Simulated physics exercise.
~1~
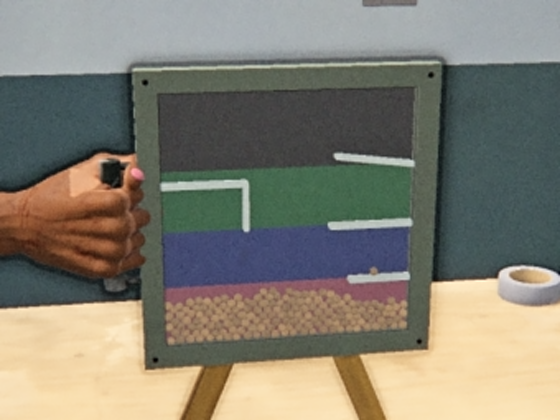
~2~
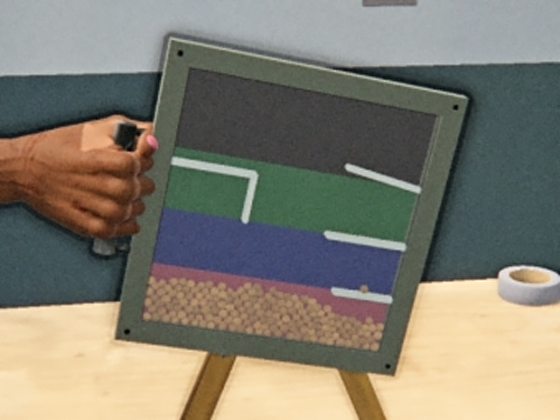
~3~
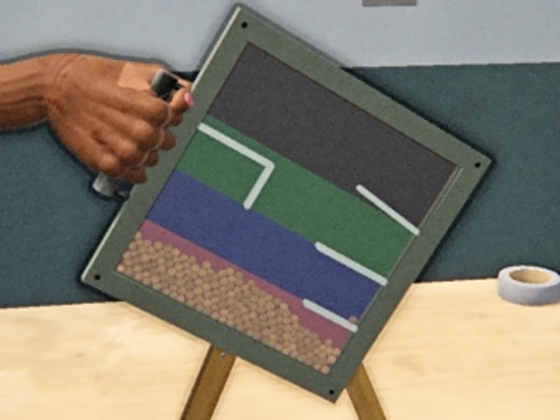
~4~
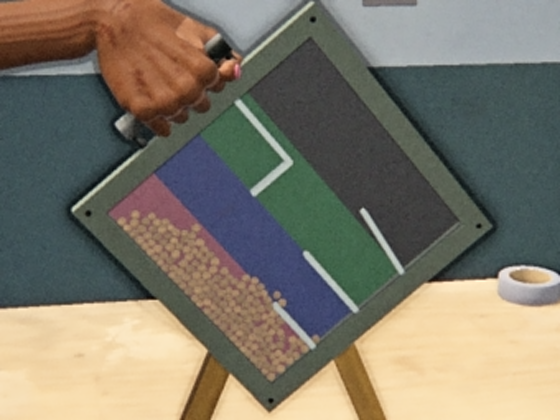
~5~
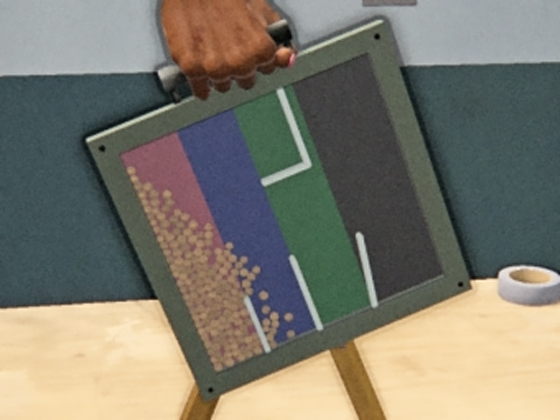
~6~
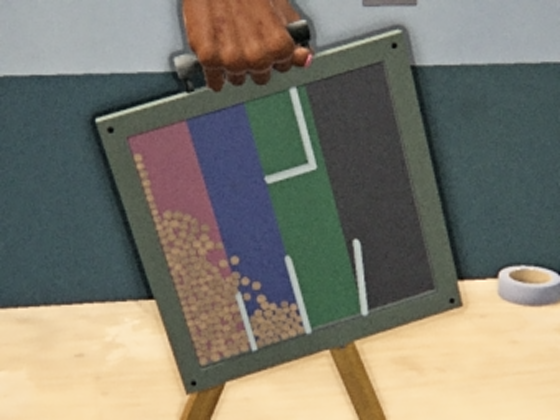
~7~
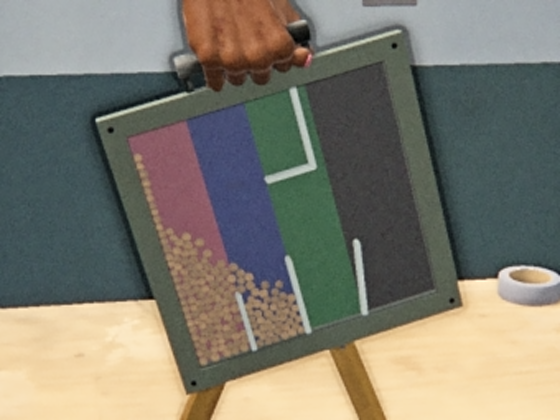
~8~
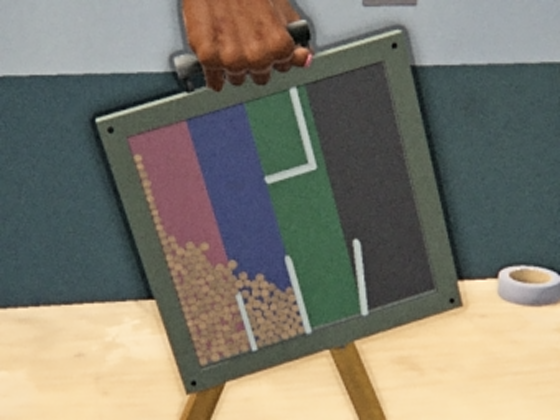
On a pale wooden tabletop against a grey and dark teal wall, seen from the front by a still camera, a thin square organiser stands on wooden legs, with a roll of tape at the right. Its black, green, blue and pink strips run from top to bottom, with white ledges across them and small wooden beads heaped in the pink. A hand gripping the left-side handle turns the case clockwise, well over onto its side. The beads slide toward the lower corner, then spill past a ledge into the blue strip. They settle mostly in pink, the rest in blue, leaving green and black empty.
